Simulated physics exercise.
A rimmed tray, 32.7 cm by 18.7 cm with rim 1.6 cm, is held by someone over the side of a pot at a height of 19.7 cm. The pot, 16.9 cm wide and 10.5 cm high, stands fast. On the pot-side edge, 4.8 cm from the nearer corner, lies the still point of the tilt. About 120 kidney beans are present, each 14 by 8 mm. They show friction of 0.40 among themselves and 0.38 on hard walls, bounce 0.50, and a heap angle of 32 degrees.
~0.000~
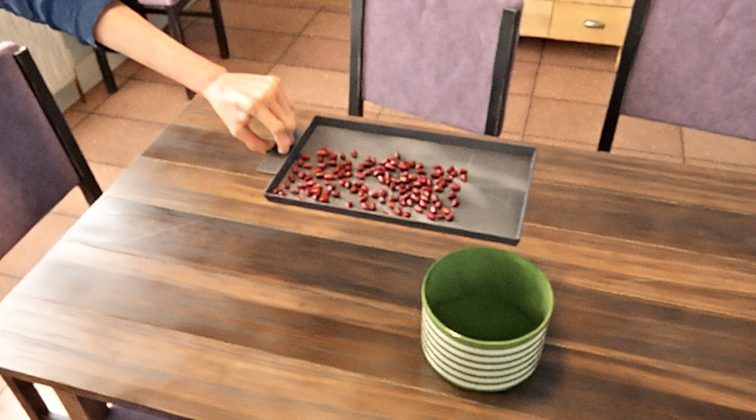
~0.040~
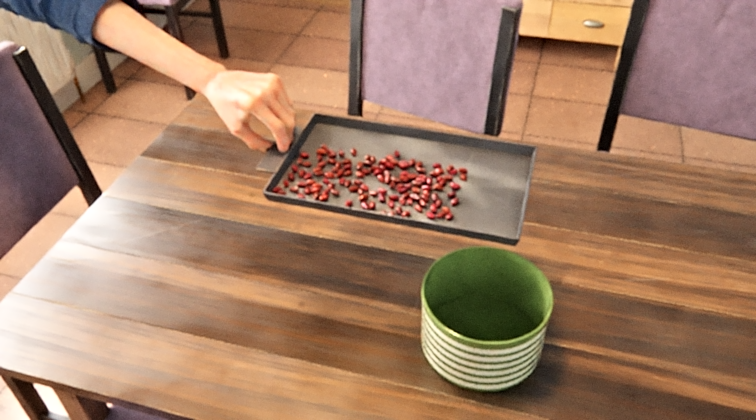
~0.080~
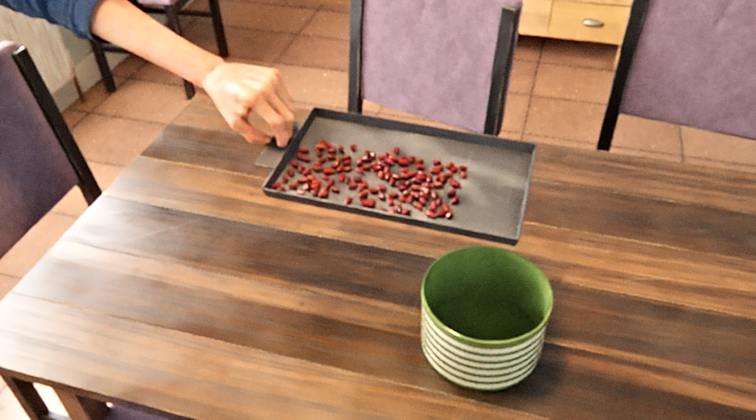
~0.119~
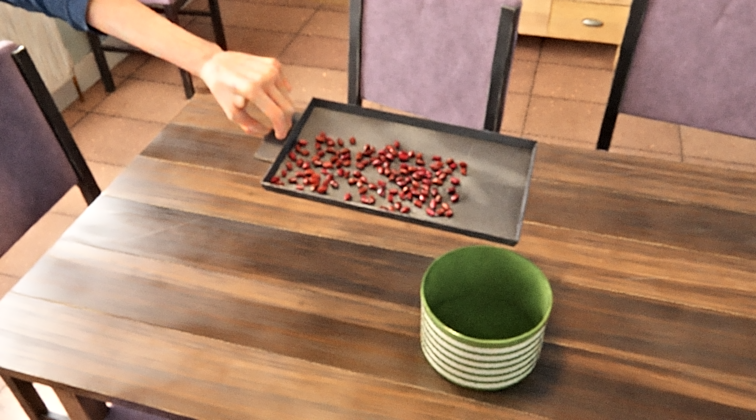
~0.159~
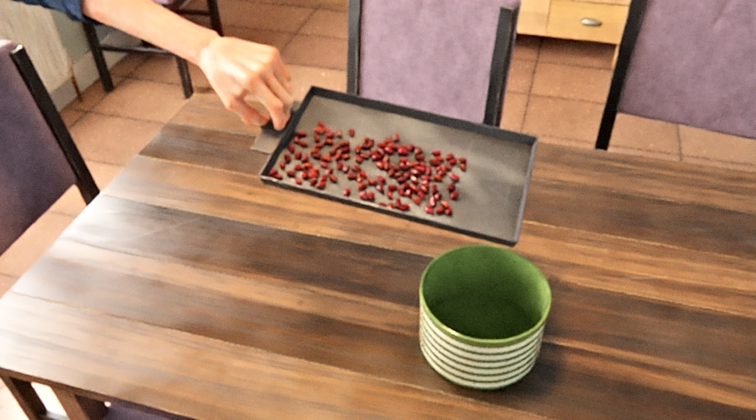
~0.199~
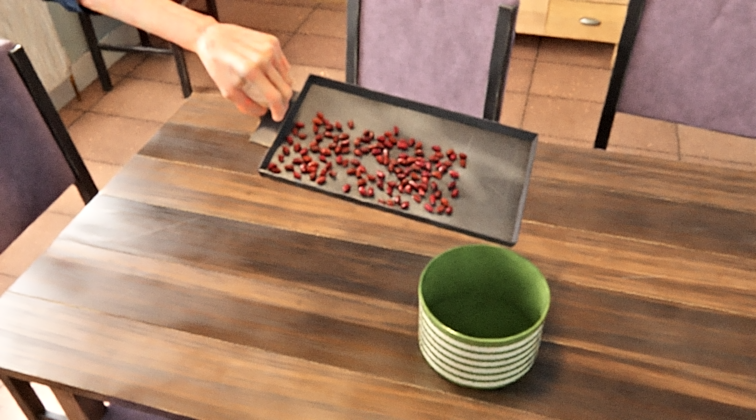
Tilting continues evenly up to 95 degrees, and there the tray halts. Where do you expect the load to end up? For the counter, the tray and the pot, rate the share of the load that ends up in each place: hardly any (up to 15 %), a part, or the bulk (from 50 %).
Share of the load - the counter: Hardly any, the tray: Hardly any, the pot: The bulk.
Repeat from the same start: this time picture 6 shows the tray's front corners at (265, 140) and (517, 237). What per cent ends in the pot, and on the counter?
Split: Pot = 20, counter = 80.
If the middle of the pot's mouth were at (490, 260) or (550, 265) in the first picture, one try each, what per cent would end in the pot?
Estimates: 35 in a hundred and 35 in a hundred.
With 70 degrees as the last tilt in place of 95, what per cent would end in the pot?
Estimated share: About 85 %.
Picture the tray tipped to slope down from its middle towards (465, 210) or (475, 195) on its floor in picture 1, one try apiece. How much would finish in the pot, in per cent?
Approximately 45 percent, then 20 percent.
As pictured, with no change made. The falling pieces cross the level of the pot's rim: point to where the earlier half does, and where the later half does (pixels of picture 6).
Early: About (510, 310); late: About (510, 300).
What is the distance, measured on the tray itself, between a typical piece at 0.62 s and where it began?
It has moved some 9 cm from its start.
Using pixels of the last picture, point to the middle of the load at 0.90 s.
Roughly pixel (501, 261).
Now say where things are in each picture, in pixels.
Tray tilt 0 degrees, front corners at (267, 192) and (517, 236); middle of the pieces at (382, 179); pot at (487, 292), in the first picture.
Tray tilt 1 degrees, front corners at (266, 191) and (517, 236); middle of the pieces at (382, 178), in the second picture.
Tray tilt 3 degrees, front corners at (266, 187) and (517, 237); middle of the pieces at (381, 175), in the third picture.
Tray tilt 6 degrees, front corners at (264, 181) and (516, 238), lowest corner right front; middle of the pieces at (381, 170), in the fourth picture.
Tray tilt 9 degrees, front corners at (263, 175) and (515, 239), lowest corner right front; middle of the pieces at (380, 164), in the fifth picture.
Tray tilt 13 degrees, front corners at (261, 168) and (514, 240), lowest corner right front; middle of the pieces at (380, 159); pot at (484, 289). Its pace works out near 95 degrees a second, in the sixth picture.
After 0.62 s, tilt 53 degrees; the tray holds 100 %, the pot 0 %.
After 0.90 s, tilt 79 degrees; the tray holds 55 %, the pot 25 %.
After 1.28 s, tilt 95 degrees; the tray holds 0 %, the pot 95 %.
In the end, at 2.0 s, counter 5 %, tray 0 %, pot 95 %.
